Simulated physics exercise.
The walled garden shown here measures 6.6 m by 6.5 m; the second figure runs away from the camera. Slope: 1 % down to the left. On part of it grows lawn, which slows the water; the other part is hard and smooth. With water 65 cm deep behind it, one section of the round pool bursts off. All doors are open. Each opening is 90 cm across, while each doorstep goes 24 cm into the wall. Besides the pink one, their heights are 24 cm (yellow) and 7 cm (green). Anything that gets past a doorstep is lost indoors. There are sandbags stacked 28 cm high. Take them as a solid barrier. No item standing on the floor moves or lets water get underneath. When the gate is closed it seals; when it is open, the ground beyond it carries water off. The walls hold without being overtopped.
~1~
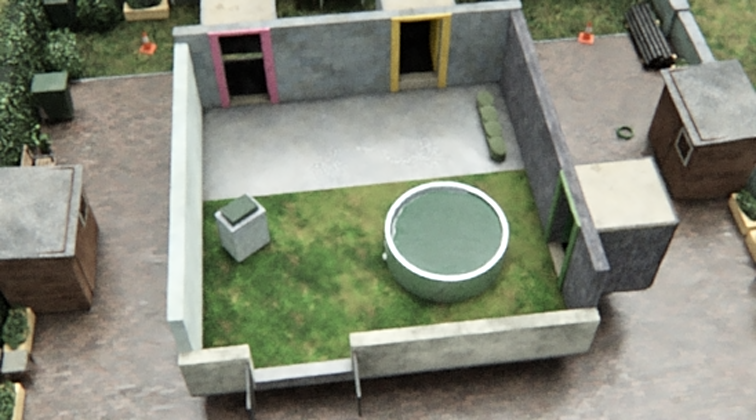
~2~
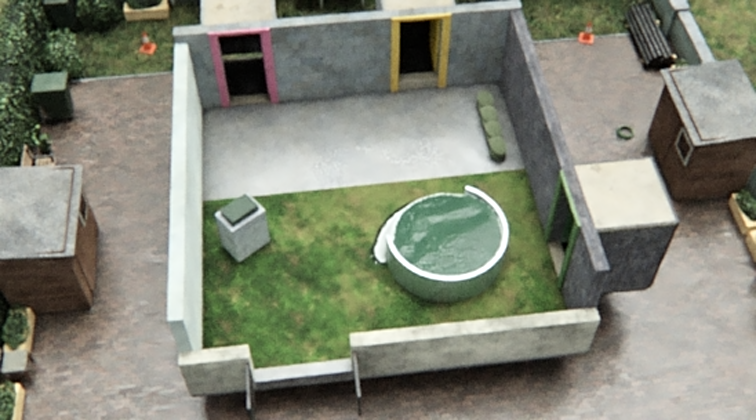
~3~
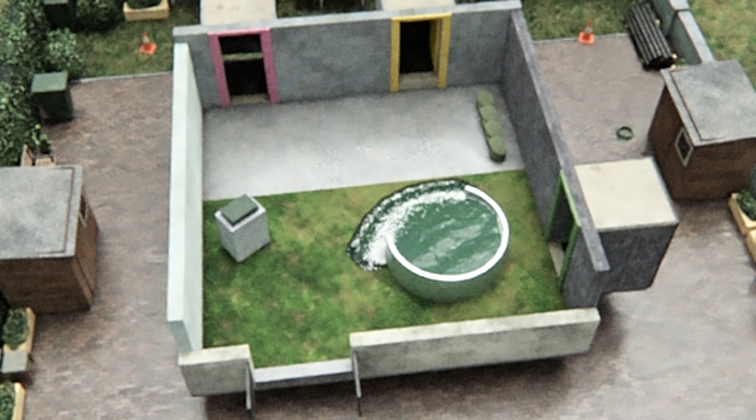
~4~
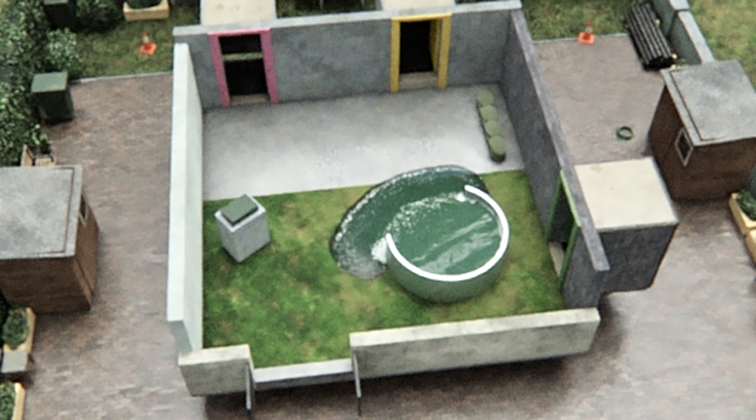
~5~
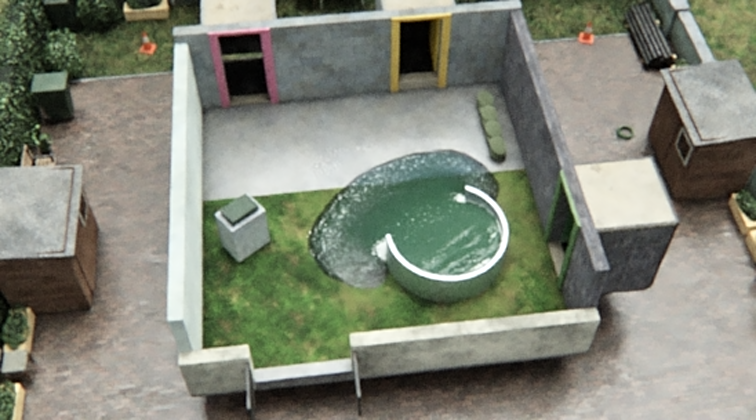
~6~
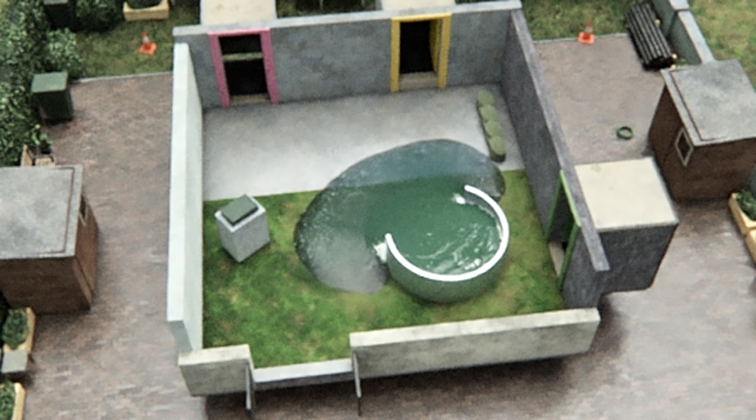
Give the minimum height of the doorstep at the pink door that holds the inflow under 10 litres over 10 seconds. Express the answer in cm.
17 cm.
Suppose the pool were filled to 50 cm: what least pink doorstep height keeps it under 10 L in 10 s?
Required height: Approx. 11.5 cm.
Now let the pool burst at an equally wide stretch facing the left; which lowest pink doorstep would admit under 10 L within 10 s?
It should stand roughly 11.0 cm high.
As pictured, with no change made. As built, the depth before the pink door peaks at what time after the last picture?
At roughly 3.5 s.
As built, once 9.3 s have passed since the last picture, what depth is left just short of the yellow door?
The depth there is around 3.5 cm.
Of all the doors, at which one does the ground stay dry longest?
Green door.
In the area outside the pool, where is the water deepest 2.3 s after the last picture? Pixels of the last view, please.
Around (211, 108).
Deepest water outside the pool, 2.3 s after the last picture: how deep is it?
Roughly 40 cm.
Then, 0.7 s after the last picture water covers 45 % of the floor, deepest (21 cm) near (397, 221); it has not reached the pink door.
Then, 2.3 s after the last picture water covers 70 % of the floor, deepest (40 cm) near (211, 108); 12 cm at the pink door, 21 litres in over its 5 cm doorstep.
Then, 9.3 s after the last picture water covers 90 % of the floor, deepest (13 cm) near (203, 109); 9 cm at the pink door, 162 litres in over its 5 cm doorstep.
At the pink door as built, the water peaked near 16 cm, 3.3 s after the last picture.
Run again over the same 10 s with other heights there, 16 litres in over 15.5 cm, 3 litres over 20.5 cm. The limit of 10 litres is kept from about 17 cm up.
